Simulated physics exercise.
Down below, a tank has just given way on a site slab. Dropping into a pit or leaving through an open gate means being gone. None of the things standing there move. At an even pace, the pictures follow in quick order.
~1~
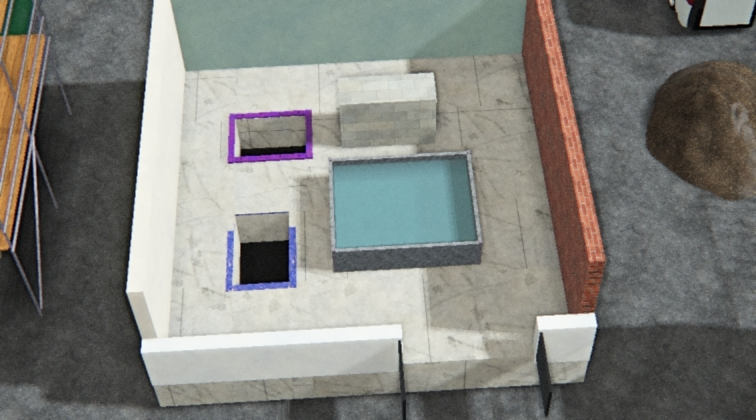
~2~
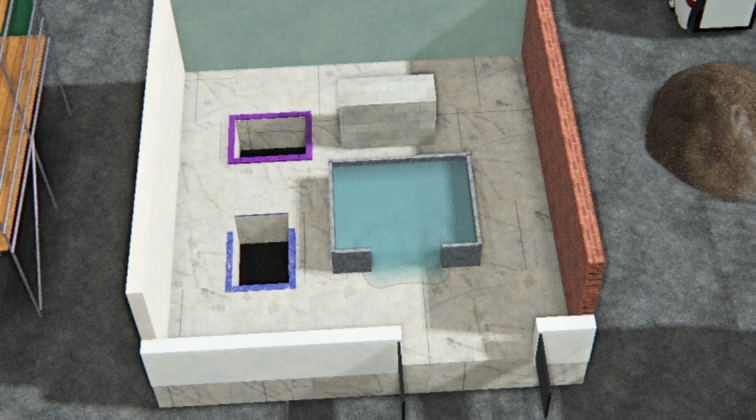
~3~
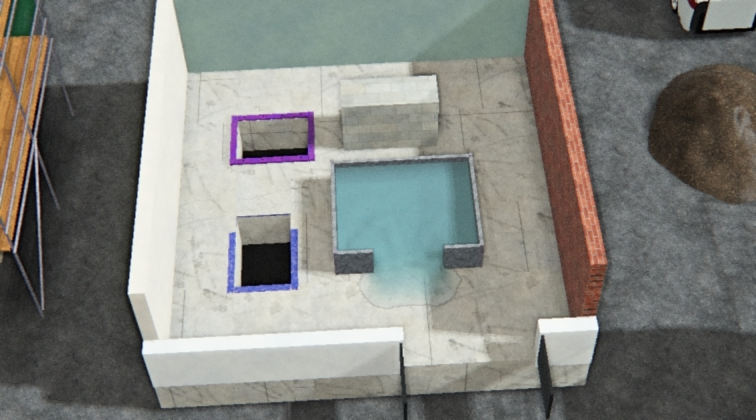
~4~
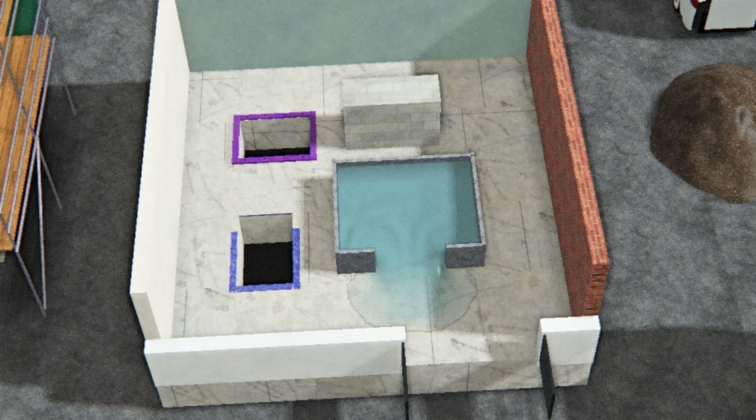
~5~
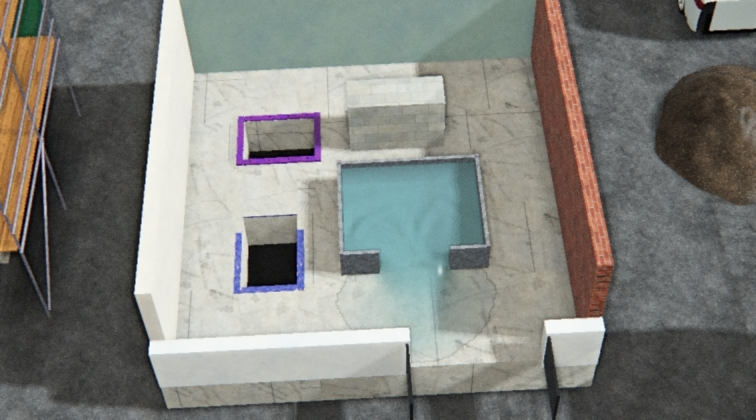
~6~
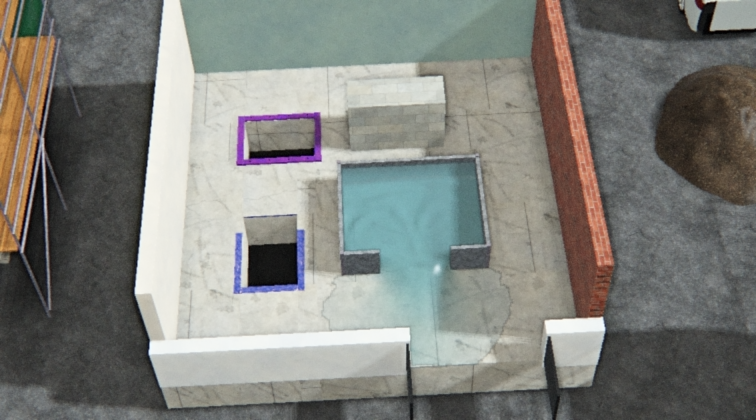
On a walled concrete slab with two square pits, a tank of still water lost part of its front wall, and water poured out through the gap and spread across the floor toward the viewer.
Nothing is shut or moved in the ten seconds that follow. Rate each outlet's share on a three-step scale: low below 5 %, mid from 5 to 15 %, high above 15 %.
Scale: Gate - high, purple pit - low, blue pit - mid.
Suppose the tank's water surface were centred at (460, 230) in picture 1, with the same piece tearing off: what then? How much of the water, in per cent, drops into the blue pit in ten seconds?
The blue pit ends up with 0 per cent.
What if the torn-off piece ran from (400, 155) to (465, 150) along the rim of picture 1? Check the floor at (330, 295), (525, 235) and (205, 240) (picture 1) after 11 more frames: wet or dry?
So the first one is left untouched, the next left untouched, and the last left untouched.
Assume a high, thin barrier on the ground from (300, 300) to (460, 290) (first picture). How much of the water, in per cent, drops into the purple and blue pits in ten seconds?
Shares in percent - purple: 0; blue: 20.
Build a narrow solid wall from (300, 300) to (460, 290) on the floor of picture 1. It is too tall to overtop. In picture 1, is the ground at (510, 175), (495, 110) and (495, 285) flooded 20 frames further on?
In that order: Covered, dry, flooded.
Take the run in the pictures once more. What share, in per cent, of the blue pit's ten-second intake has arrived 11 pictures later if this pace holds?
It works out at roughly 0 percent of the ten-second total.
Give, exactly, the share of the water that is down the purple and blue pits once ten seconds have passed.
Around 0 per cent, then around 10 per cent.
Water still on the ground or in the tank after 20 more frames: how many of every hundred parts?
Some 72 parts in a hundred have not run off.
A moment on, water covers 15 % of the floor; the gate 6 %, the purple pit 0 %, the blue pit 0 %.
Next, water covers 20 % of the floor; the gate 16 %, the purple pit 0 %, the blue pit 0 %.
Then, water covers 25 % of the floor; the gate 28 %, the purple pit 0 %, the blue pit 1 %.
Later, water covers 35 % of the floor; the gate 41 %, the purple pit 0 %, the blue pit 4 %.
In the end, water covers 45 % of the floor; the gate 52 %, the purple pit 0 %, the blue pit 9 %.
